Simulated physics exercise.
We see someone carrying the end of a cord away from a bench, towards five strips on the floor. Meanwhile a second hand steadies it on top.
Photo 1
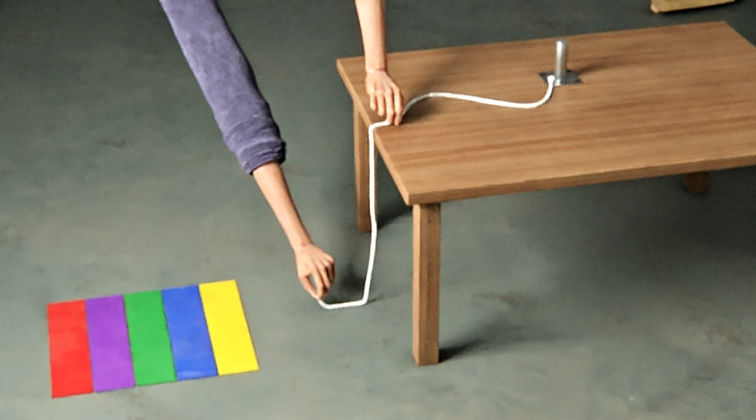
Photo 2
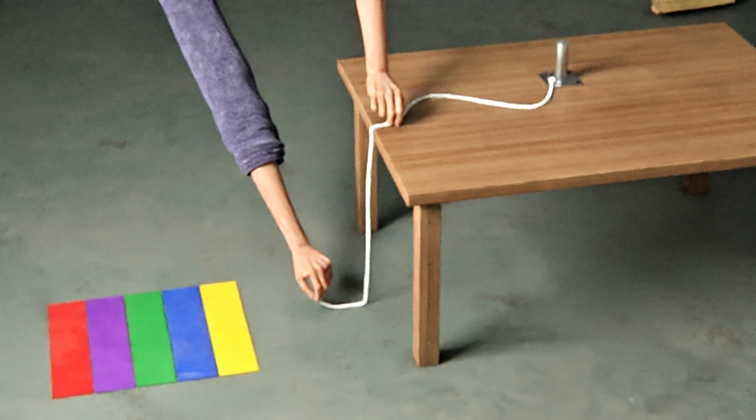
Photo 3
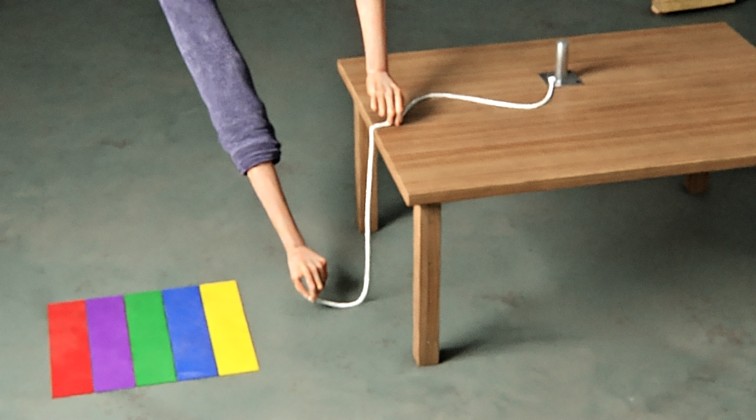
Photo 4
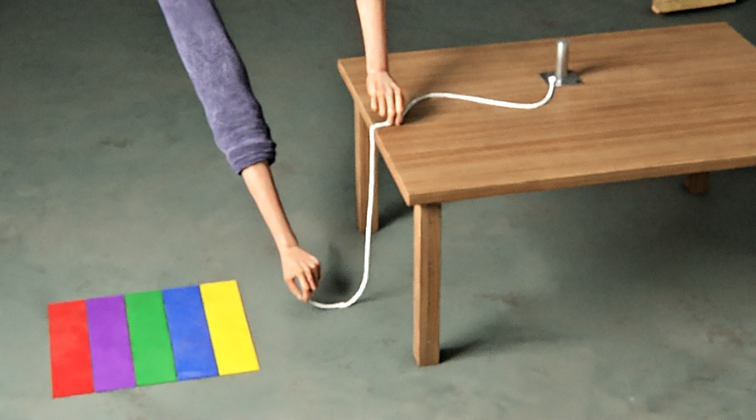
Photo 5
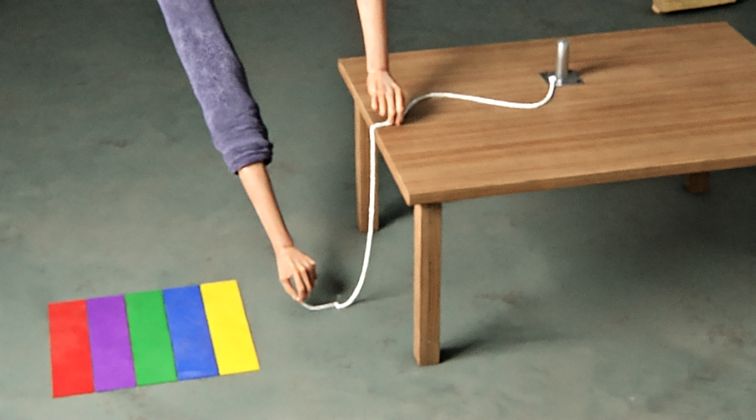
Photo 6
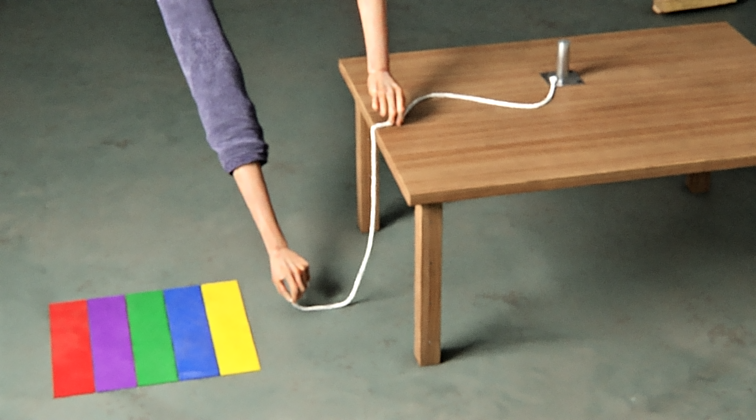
Two bare forearms, one with a purple-grey sleeve pushed up, reach in from the top over a grey floor, seen from above at an angle. A white cord runs from a metal post on the wooden table at right, over its edge to the floor, with red, purple, green, blue and yellow strips lower left. The lower hand draws the cord's end slightly left while the other stays at the edge.
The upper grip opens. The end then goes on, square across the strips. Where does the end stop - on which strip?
On the purple strip.
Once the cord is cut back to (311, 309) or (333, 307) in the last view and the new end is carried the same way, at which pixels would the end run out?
(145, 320) and (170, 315).
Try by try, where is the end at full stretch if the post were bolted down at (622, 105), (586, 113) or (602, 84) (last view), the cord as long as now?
Try by try: (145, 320), (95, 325) and (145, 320).
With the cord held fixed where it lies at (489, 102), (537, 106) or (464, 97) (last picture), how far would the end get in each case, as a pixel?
Pixel spots, one per try: About (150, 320), (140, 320), (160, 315).
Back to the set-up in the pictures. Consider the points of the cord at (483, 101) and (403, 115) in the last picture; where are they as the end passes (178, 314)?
First point (455, 109), second point (366, 143).
Early on, end near (178, 314); over blue.
Midway, end near (131, 320); over green.
At the end of the slack, end near (105, 324); over purple. It gets as far as the purple strip.
